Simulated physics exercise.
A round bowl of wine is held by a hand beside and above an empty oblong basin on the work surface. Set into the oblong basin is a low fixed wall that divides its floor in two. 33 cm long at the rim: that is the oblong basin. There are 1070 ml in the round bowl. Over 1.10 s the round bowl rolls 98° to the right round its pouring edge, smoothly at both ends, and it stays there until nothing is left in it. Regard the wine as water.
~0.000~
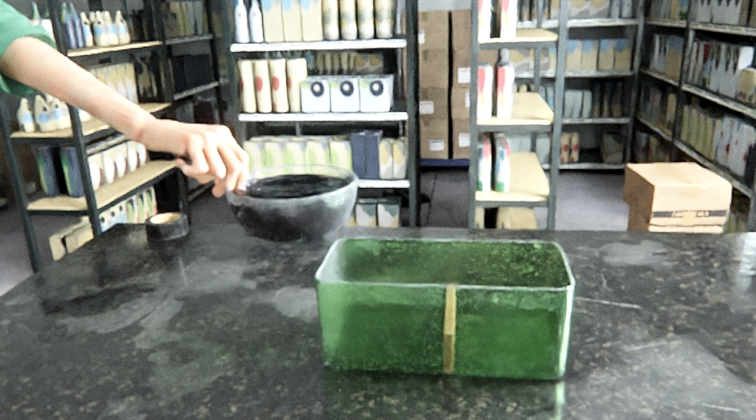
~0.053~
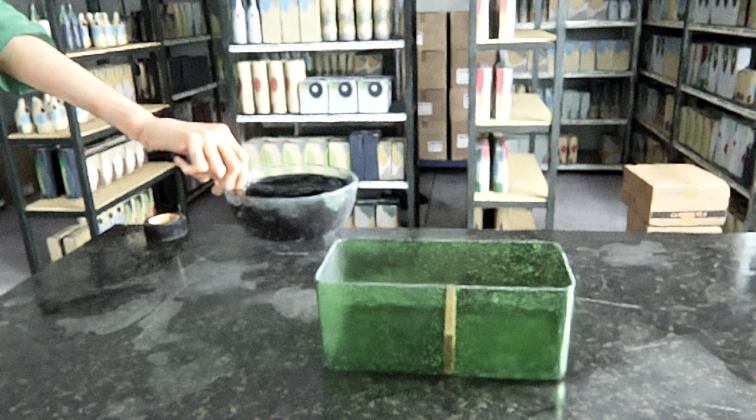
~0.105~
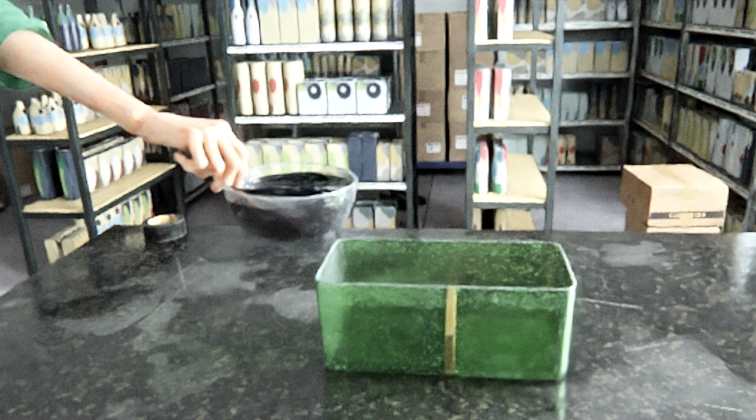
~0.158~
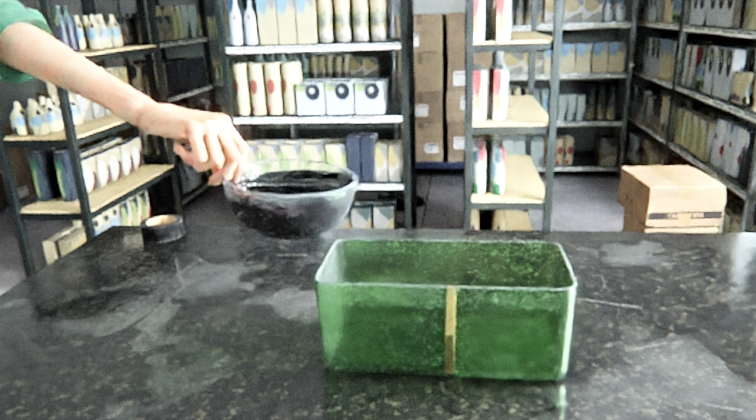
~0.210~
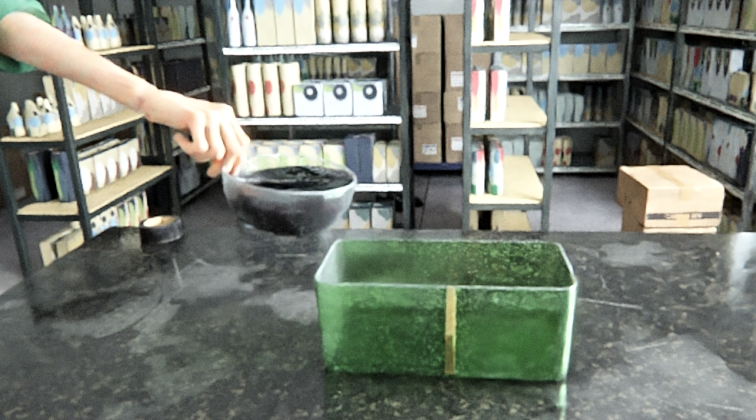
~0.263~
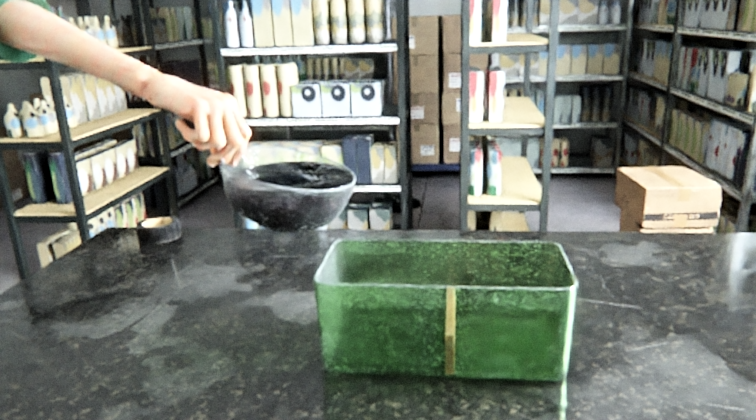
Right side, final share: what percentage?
42 per cent.
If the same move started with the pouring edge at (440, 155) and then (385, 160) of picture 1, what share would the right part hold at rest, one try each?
Try 1: Approx. 75 %; try 2: Approx. 85 %.
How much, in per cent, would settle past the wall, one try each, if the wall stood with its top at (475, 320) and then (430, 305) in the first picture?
In order, 15 and 70 per cent.
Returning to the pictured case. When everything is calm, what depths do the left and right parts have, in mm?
The left side settles near 26 mm and the right side near 22 mm.
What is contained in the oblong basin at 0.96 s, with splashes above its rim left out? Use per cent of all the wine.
Value: Approx. 84 %.
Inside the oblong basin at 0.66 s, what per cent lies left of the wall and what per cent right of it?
Some 16 per cent left and 0 right.
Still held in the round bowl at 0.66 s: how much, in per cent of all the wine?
About 44 per cent.
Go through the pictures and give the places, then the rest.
Tilt 0°; pouring edge (355, 183); surface from (235, 188) to (354, 188); the oblong basin's rim runs from (326, 259) to (566, 265); the wall's top is at (450, 308), in the first frame.
Tilt 1°; pouring edge (355, 183); surface from (235, 188) to (353, 188), in the second frame.
Tilt 2°; pouring edge (355, 183); surface from (234, 186) to (354, 187), in the third frame.
Tilt 5°; pouring edge (355, 183); surface from (233, 183) to (354, 184), in the fourth frame.
Tilt 9°; pouring edge (354, 183); surface from (232, 180) to (353, 181), in the fifth frame.
Tilt 13°; pouring edge (354, 183); surface from (231, 174) to (354, 178); 1 per cent is over the edge, in the sixth frame.
Then, 0.66 s in, the tilt is 65° and 45 per cent is still to pour, 15 is left of the wall and 0 right of it.
Then, 0.96 s in, the tilt is 94° and 3 per cent is still to pour, 43 is left of the wall and 41 right of it.
Then, 1.27 s in, the tilt is 98° and 0 per cent is still to pour, 58 is left of the wall and 41 right of it.
Then, 1.60 s in, the tilt is 98° and 0 per cent is still to pour, 57 is left of the wall and 42 right of it.
Finally, 57 per cent lies left of the wall, 42 right of it and 1 outside.
